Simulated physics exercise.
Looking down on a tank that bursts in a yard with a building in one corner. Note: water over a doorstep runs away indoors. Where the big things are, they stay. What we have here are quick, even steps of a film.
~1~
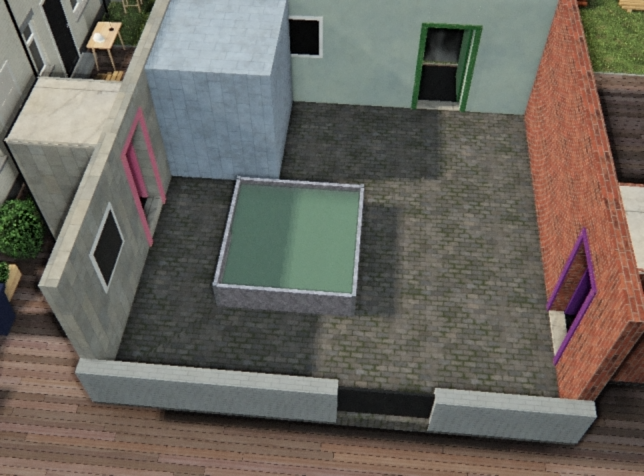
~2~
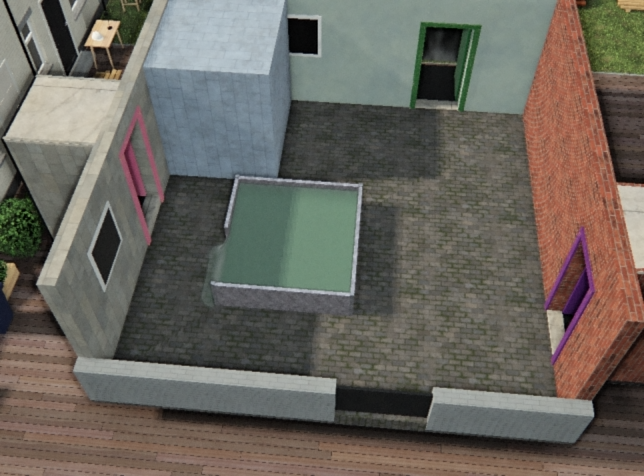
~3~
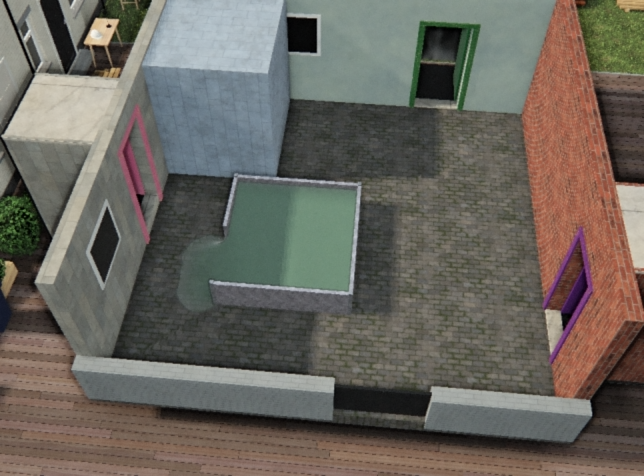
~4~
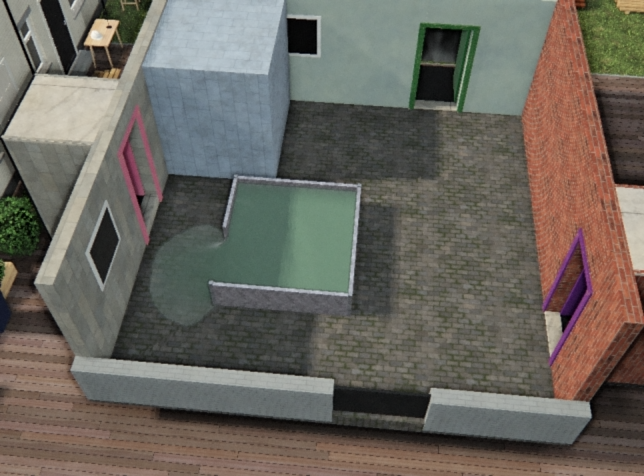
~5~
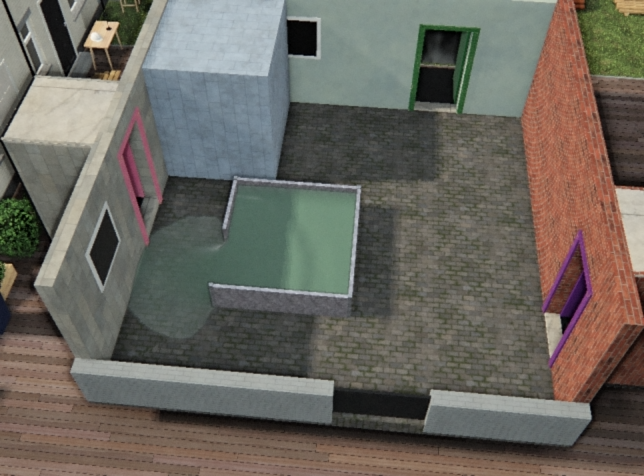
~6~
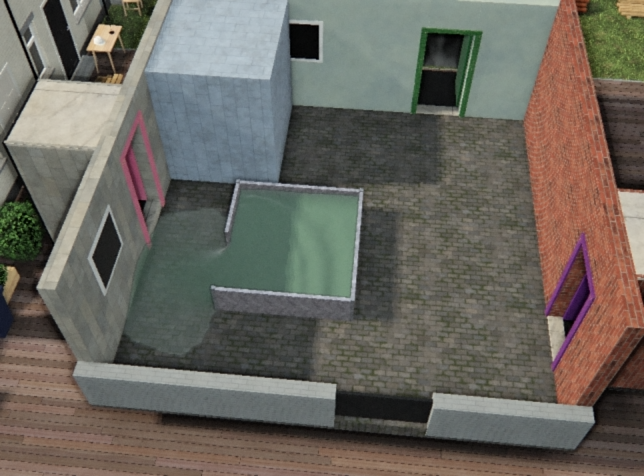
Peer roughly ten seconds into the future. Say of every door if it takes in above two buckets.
One by one: The purple door will be deluged, the pink door will not go over two buckets, the green door will not go over two buckets.
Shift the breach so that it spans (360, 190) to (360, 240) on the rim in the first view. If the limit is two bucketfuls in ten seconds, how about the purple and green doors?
Purple door: Above; green door: Above.
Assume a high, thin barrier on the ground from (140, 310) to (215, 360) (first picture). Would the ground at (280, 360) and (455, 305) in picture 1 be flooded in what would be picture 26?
The first point ends up swamped and the second ends up spared.
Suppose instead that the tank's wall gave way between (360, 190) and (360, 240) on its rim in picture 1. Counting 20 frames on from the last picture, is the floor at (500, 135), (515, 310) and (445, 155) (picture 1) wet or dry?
Taken one by one: Sodden, then sodden, then sodden.
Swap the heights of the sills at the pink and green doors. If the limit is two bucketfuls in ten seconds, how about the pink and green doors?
Well, the pink door is swamped, while the green door copes.
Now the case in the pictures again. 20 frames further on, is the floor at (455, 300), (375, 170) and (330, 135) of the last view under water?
Lab note, in the order given: Unwetted, unwetted, unwetted.
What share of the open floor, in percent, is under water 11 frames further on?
20 %, roughly.
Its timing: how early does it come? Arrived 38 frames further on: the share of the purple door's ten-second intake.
Approximately 25 in a hundred, I reckon.
A moment on, water covers 10 % of the floor; the purple door not reached, the pink door wet at the sill, nothing in, the green door not reached.
Next, water covers 20 % of the floor; the purple door not reached, the pink door wet at the sill, nothing in, the green door not reached.
Then, water covers 35 % of the floor; the purple door not reached, the pink door under two buckets in, the green door not reached.
Later, water covers 75 % of the floor; the purple door over two buckets in, the pink door under two buckets in, the green door not reached.
In the end, water covers 85 % of the floor; the purple door far over two buckets in, the pink door under two buckets in, the green door wet at the sill, nothing in.
